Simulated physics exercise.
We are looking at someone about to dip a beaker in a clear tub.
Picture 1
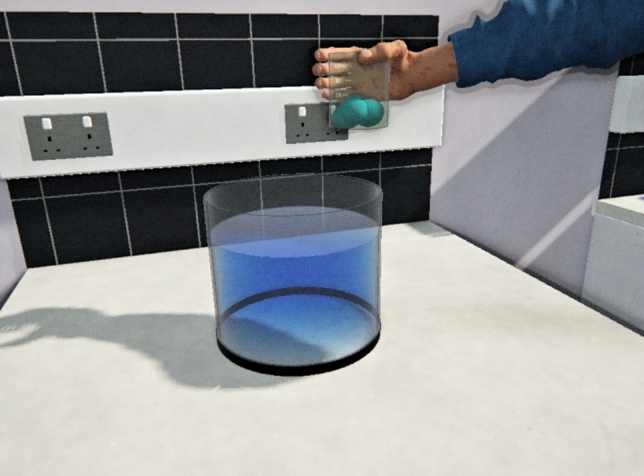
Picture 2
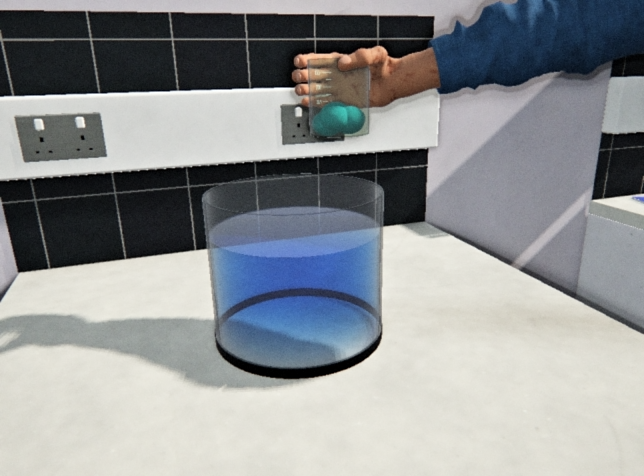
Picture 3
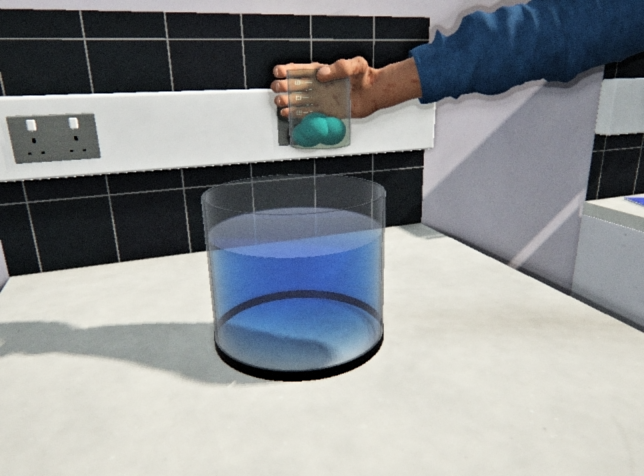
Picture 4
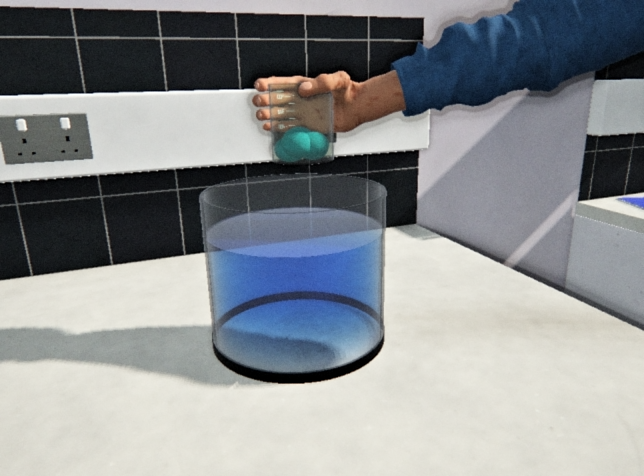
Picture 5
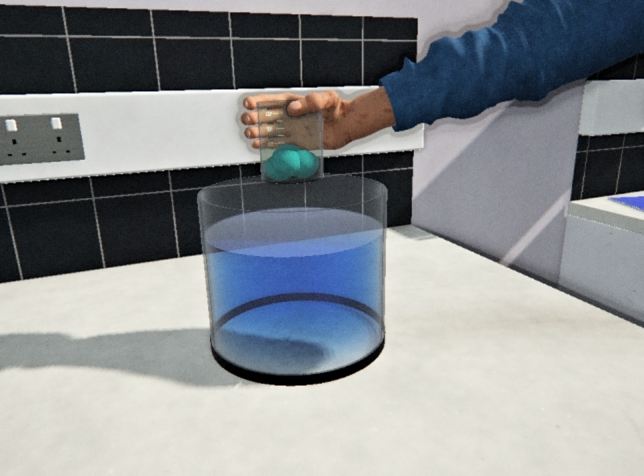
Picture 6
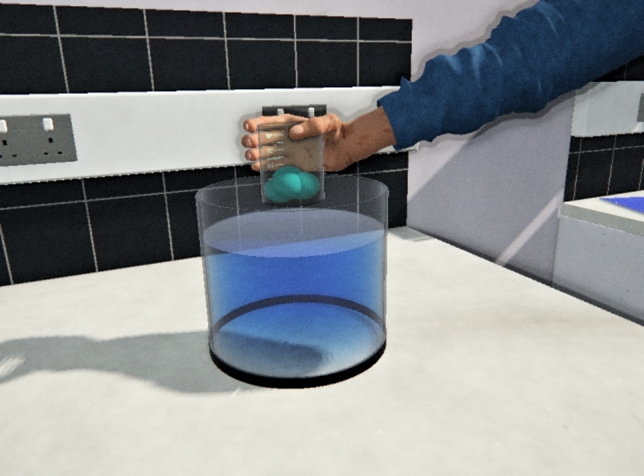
A bare hand at the end of a blue sleeve holds a small clear beaker with a rounded teal wad inside, above and behind a clear tub of blue liquid on a pale counter. The hand moves left and steadily down, lowering the upright beaker until it is just over the liquid.
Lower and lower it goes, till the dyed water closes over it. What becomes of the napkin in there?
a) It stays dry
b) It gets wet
Option b: It gets wet.
Soon after, the beaker enters the dyed water.
Later, dyed water pours in as the air escapes.
In the end, the beaker is under, flooded, and the napkin is wet.
